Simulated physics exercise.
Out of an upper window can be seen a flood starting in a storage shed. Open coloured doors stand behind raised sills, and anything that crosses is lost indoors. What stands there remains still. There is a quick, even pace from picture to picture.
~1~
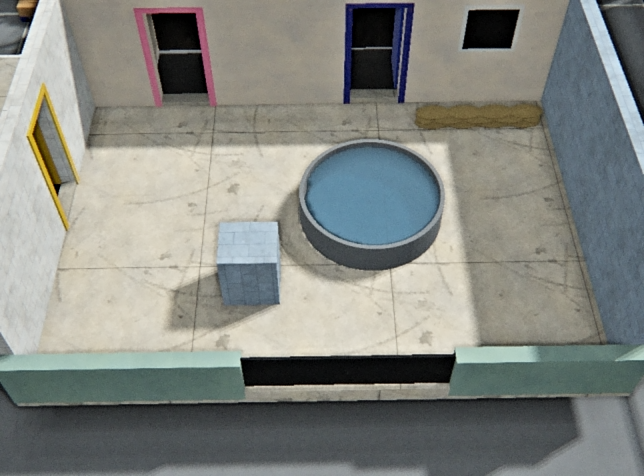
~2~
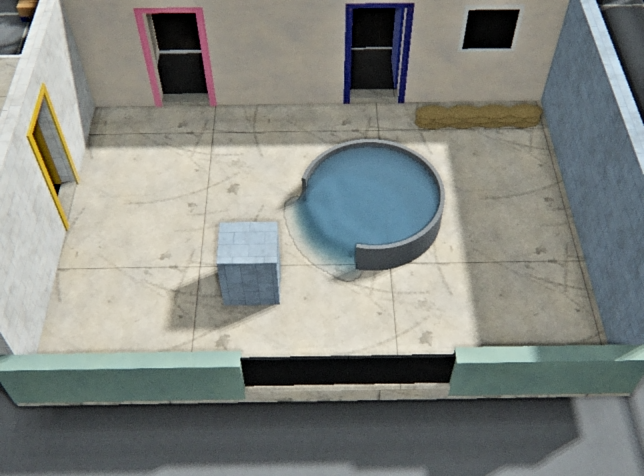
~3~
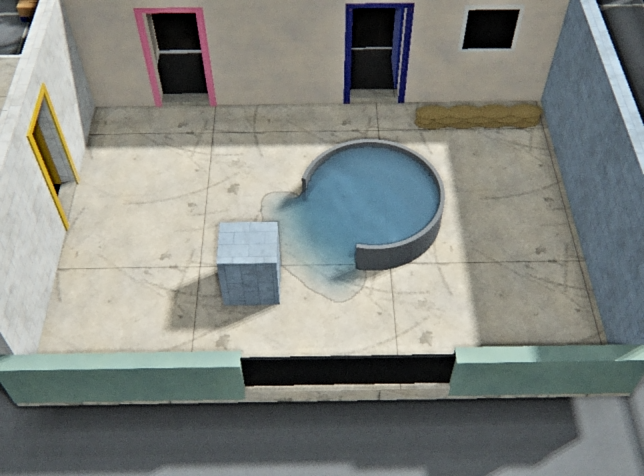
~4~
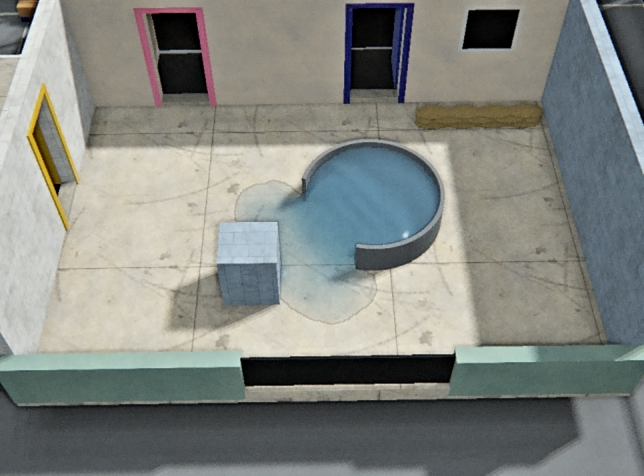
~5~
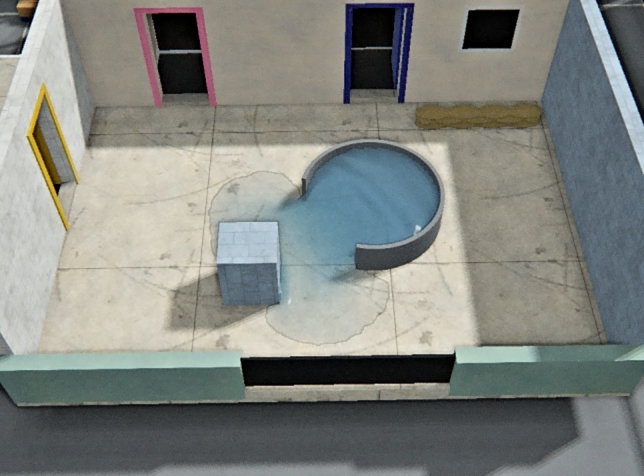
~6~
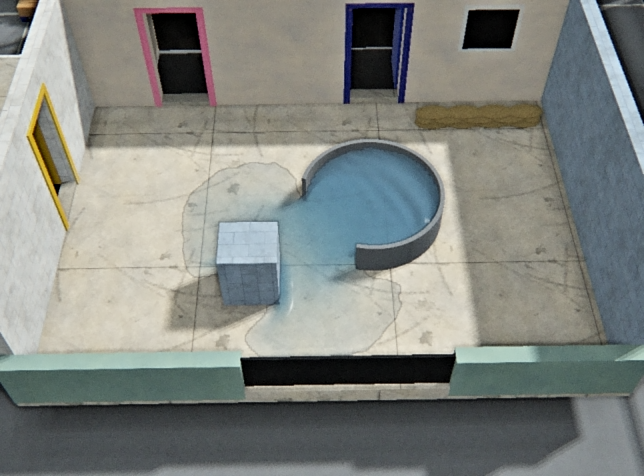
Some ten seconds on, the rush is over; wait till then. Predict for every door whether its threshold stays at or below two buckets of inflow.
The blue door stays at or below. The pink door stays at or below. The yellow door goes above two buckets.
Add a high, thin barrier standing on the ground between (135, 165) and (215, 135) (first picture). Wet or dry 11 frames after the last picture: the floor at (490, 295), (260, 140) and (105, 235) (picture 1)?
Taking the points in order - unwetted, unwetted, wetted.
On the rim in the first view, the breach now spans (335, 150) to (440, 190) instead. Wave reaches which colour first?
The blue door.
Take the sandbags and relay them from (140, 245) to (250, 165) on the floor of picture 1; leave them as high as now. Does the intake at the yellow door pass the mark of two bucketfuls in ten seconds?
Yellow door falls short.
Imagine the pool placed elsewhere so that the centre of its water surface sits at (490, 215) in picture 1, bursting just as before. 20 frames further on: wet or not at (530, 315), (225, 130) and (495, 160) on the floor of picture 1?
Soaked, spared, spared.
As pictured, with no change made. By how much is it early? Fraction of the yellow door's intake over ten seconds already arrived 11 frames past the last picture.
Estimate: Some 0 per cent.
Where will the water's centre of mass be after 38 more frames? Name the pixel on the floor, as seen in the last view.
Centre point: Around (239, 245).
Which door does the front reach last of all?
Result: The blue door.
A moment on, water covers 25 % of the floor; the blue door not reached, the pink door not reached, the yellow door not reached.
Next, water covers 35 % of the floor; the blue door not reached, the pink door not reached, the yellow door wet at the sill, nothing in.
Then, water covers 50 % of the floor; the blue door not reached, the pink door not reached, the yellow door over two buckets in.
Later, water covers 70 % of the floor; the blue door not reached, the pink door wet at the sill, nothing in, the yellow door over two buckets in.
In the end, water covers 95 % of the floor; the blue door wet at the sill, nothing in, the pink door under two buckets in, the yellow door over two buckets in.
